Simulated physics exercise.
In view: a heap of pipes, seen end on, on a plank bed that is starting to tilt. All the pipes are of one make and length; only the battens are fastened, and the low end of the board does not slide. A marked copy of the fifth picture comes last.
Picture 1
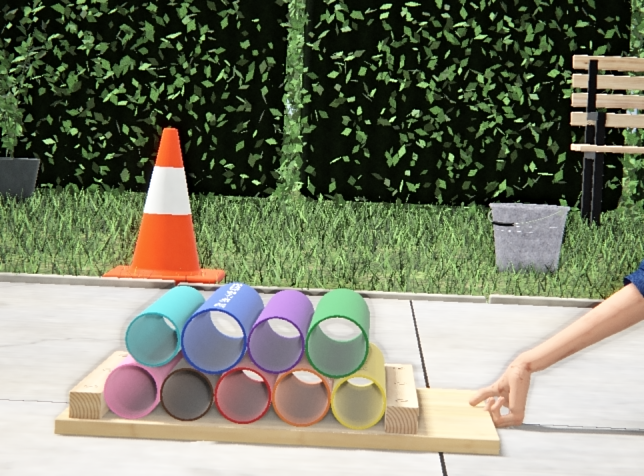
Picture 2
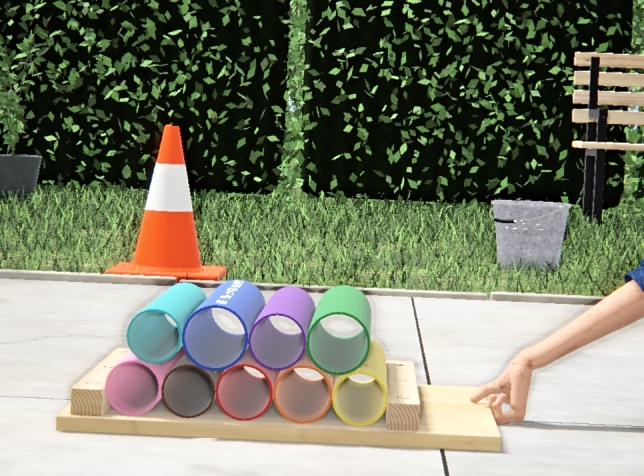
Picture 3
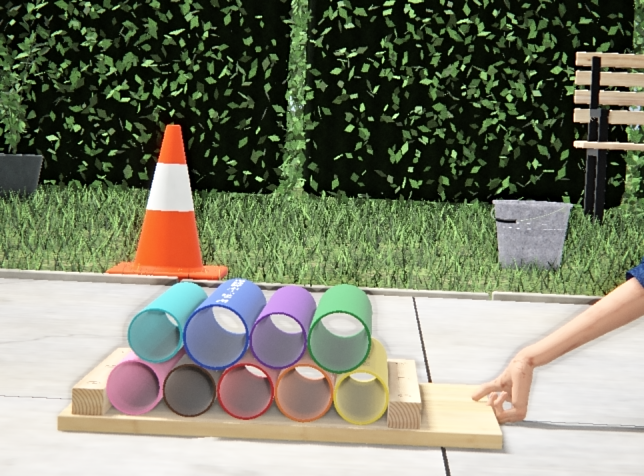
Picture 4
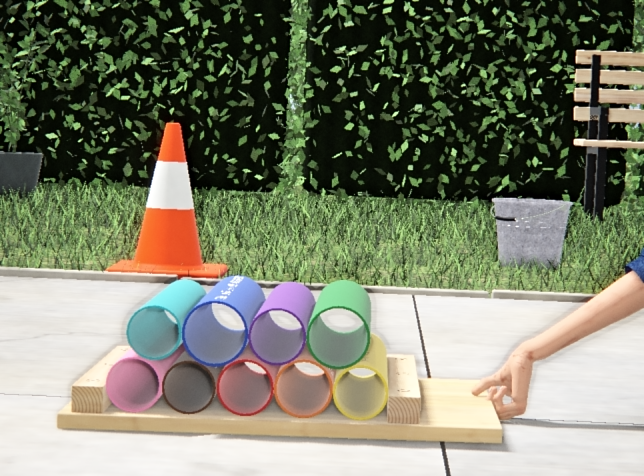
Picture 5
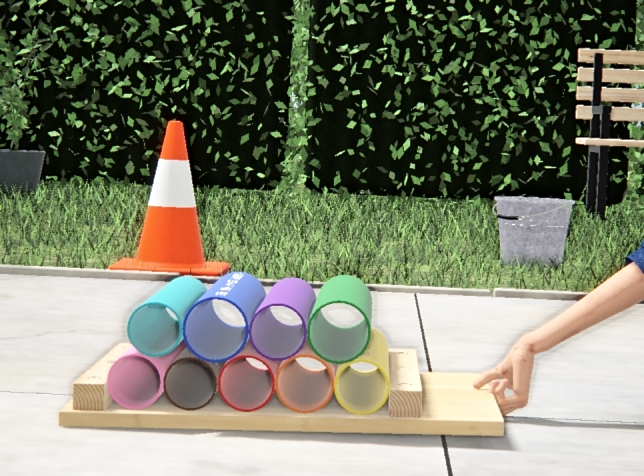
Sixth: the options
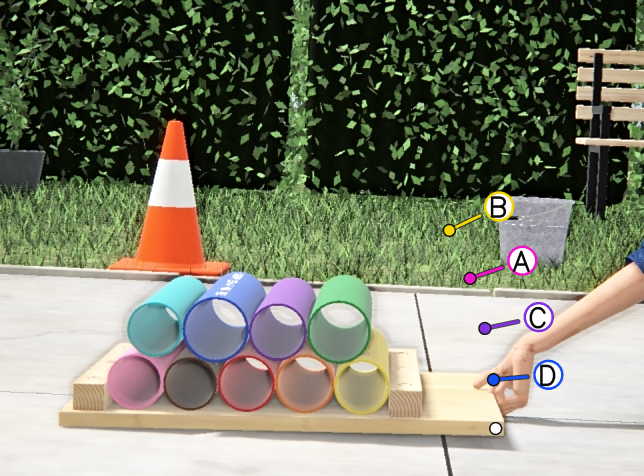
A hand gripping the right end of a wooden board shifted only very slightly, and the board with its two rows of colourful pipes barely moved, while the cone and bench stayed behind it.
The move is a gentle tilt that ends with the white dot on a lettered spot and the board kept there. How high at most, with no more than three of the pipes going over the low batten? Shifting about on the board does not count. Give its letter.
The last mark within the limit is B.
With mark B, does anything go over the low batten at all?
Yes.
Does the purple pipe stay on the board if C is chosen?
Yes, with C.
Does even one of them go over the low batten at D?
At D: No.
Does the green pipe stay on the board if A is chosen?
The green pipe: Yes.
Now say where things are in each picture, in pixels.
Blue pipe (214, 341); purple pipe (276, 345); green pipe (337, 347), in the first picture.
Green pipe (338, 343); turquoise pipe (154, 336), in the second picture.
Board (288, 394); yellow pipe (361, 397); red pipe (246, 391), in the third picture.
Board (288, 390); pink pipe (134, 384); brown pipe (189, 387), in the fourth picture.
Board (289, 385); pink pipe (135, 381); brown pipe (190, 383), in the fifth picture.
On the marked copy, A at (470, 278); B at (449, 230); C at (485, 329); D at (493, 380); the white dot at (496, 429).
With B. Early on, board at 18°.
Further on, board at 28°.
At the end, board at 28°, three over the low batten (blue, purple, turquoise).
As for the rest, A two over the low batten (blue, turquoise); C one over the low batten (turquoise); D none over the low batten.
